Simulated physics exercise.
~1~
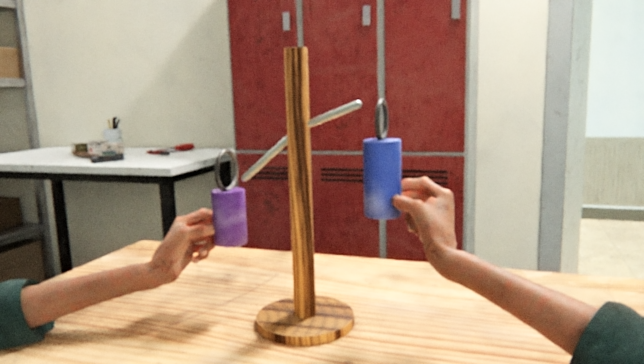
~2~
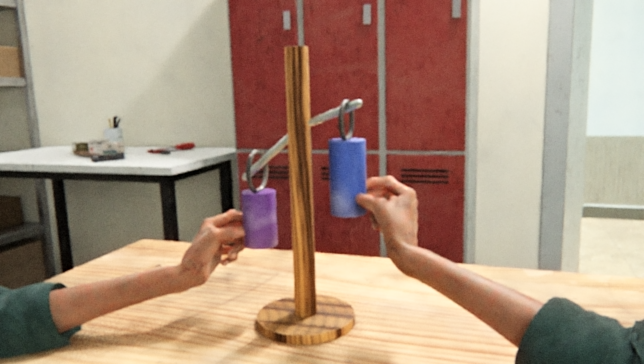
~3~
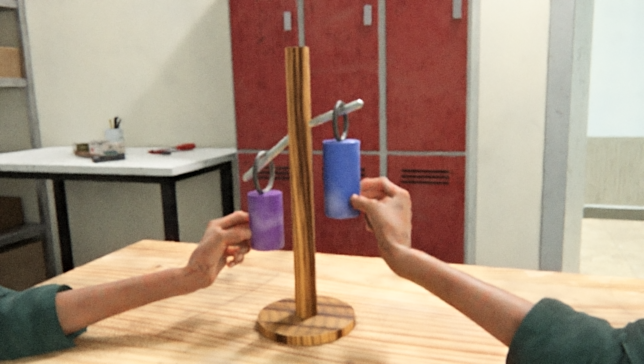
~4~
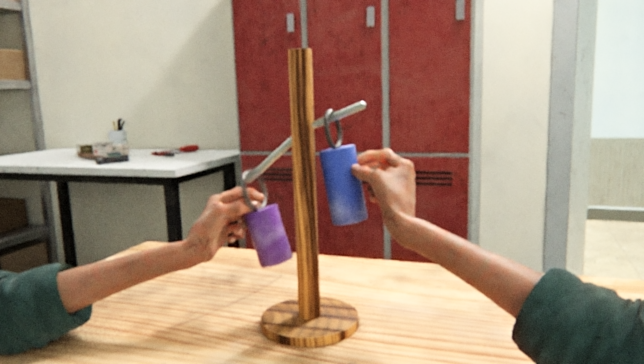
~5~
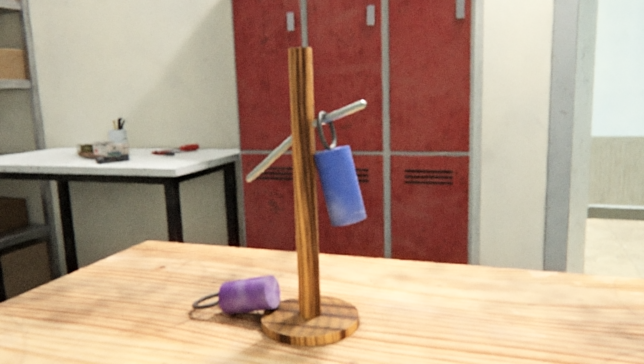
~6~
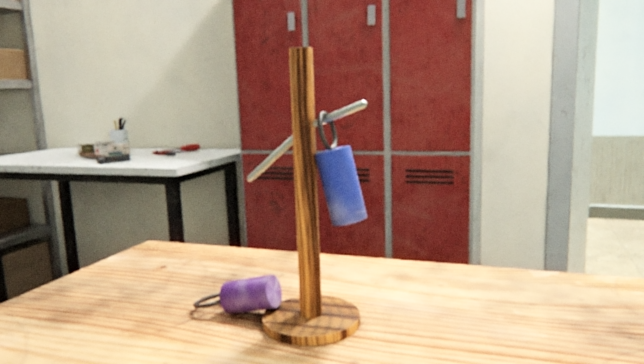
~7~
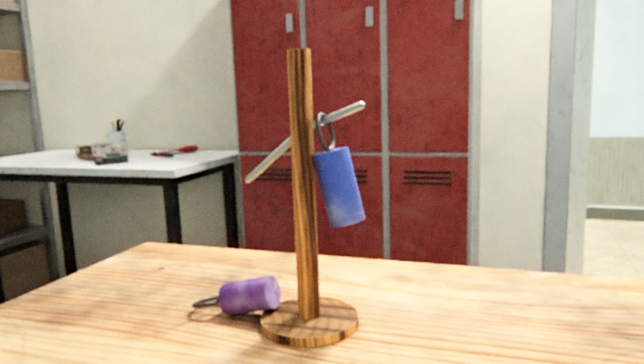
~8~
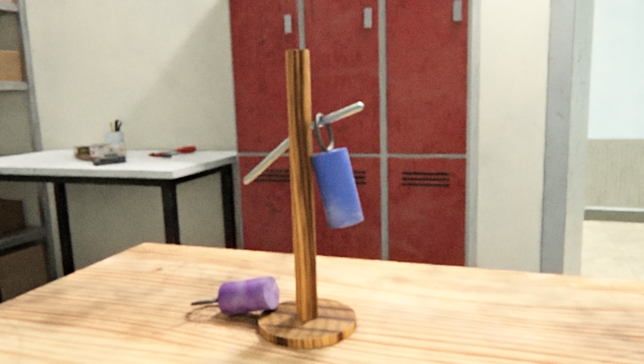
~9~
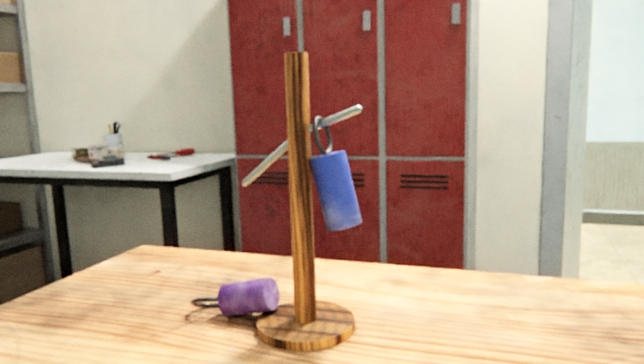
In the video, two hands bring a purple and a blue ringed cylinder to the slanted rod of a wooden stand and let go. The purple one on the left drops and lies on the table, while the blue one stays hanging, slightly tilted, on the right.
